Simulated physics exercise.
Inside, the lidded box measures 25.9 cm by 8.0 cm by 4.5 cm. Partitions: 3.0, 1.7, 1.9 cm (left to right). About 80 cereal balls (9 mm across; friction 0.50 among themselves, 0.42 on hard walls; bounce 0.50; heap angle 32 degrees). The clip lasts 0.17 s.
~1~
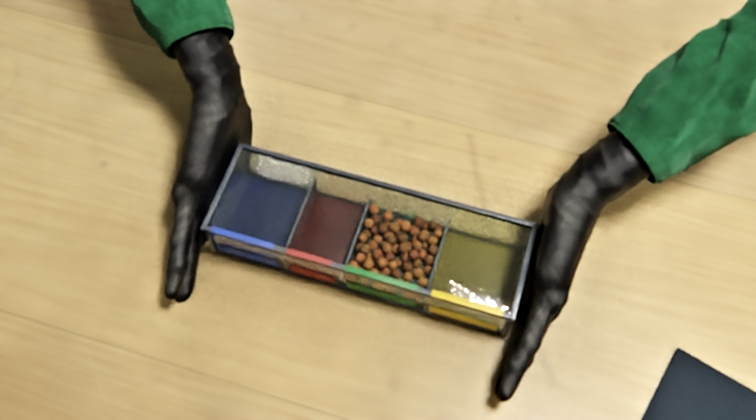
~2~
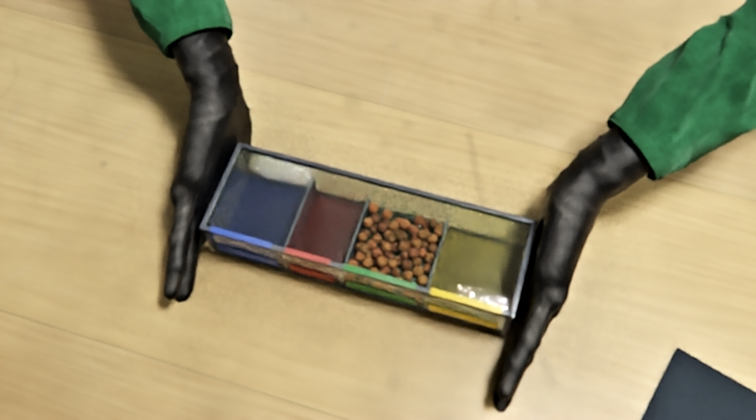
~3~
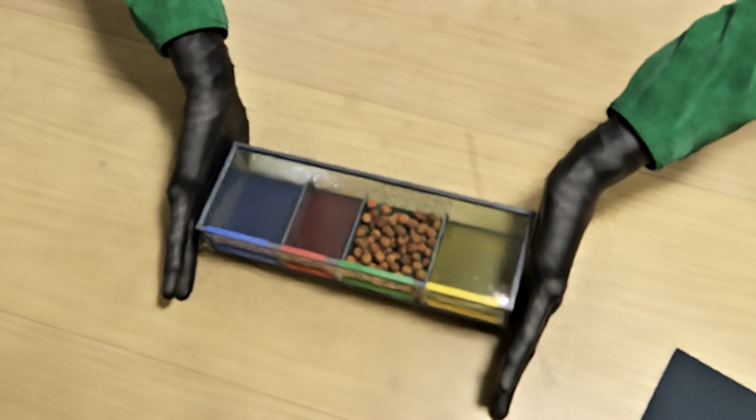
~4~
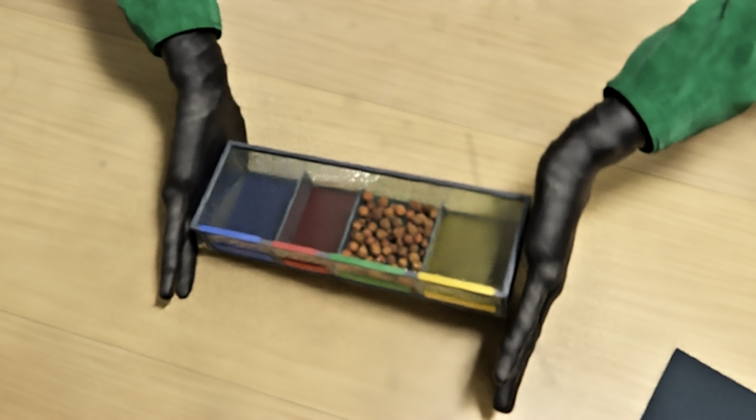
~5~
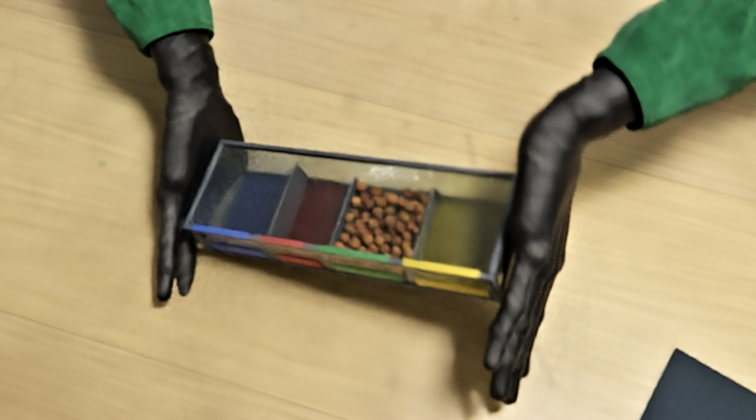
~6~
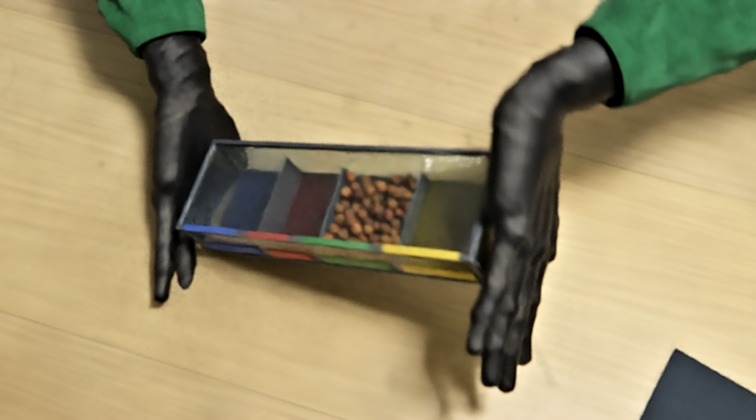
A light wooden tabletop is seen from above at a slant, with the corner of a dark flat object at the lower right. Two black-gloved hands in green sleeves hold a clear box with blue, red, green and yellow sections, brown balls filling the green one. The hands gradually tilt the box, raising its right side, while the balls stay in their section and the view stays still.
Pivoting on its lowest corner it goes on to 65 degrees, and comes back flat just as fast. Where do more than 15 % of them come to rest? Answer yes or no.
Red compartment: Yes; blue compartment: Yes; green compartment: Yes; yellow compartment: No.
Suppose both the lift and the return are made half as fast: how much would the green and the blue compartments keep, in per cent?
Then: Green 80, blue 5.
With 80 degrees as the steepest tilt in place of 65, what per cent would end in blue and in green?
Blue 40, green 15.
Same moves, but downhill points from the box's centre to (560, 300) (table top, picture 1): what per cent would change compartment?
About 30 per cent.
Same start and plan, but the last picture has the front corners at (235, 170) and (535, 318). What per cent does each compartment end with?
Red 0; blue 0; green 70; yellow 30.
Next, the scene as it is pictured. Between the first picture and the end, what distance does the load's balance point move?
About 6.5 cm.
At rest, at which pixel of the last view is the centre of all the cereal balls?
At about (320, 253).
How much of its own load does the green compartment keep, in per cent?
About 40 per cent.
Then, 0.30 s after the last picture, tilt 63 degrees; red 25 %, blue 5 %, green 75 %.
Then, 0.51 s after the last picture, tilt 23 degrees; red 40 %, blue 20 %, green 40 %.
Then, 0.83 s after the last picture, tilt 0 degrees; red 40 %, blue 20 %, green 40 %.
In the end, red 40 %, blue 20 %, green 40 %, yellow 0 %.
